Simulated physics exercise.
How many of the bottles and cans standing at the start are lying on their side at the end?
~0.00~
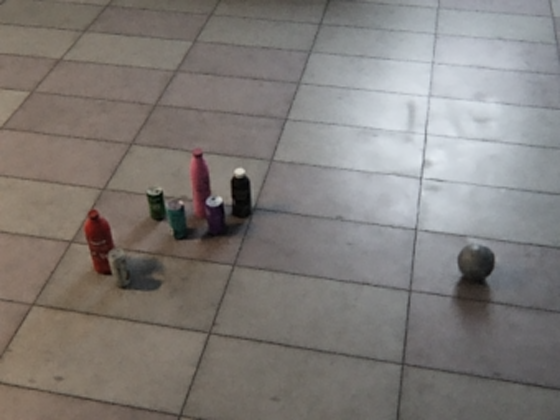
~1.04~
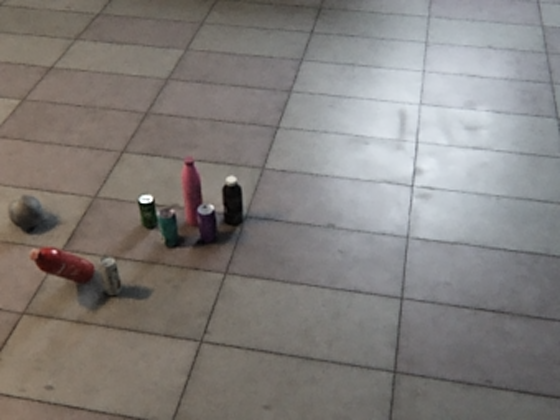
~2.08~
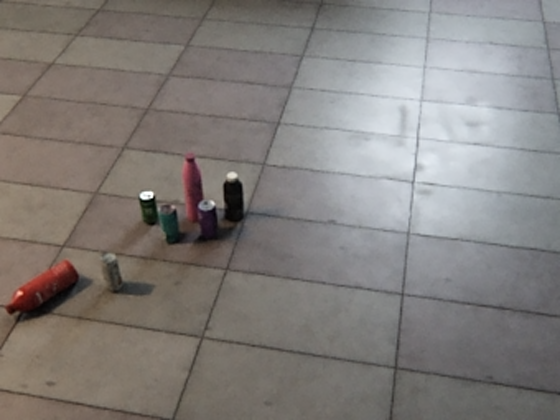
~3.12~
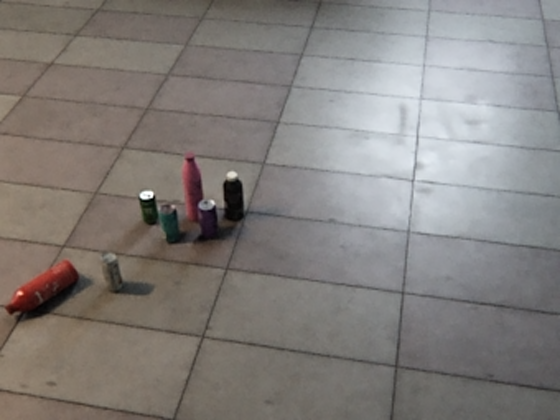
Just one is on its side, the red bottle. The other bottles and cans are still standing.
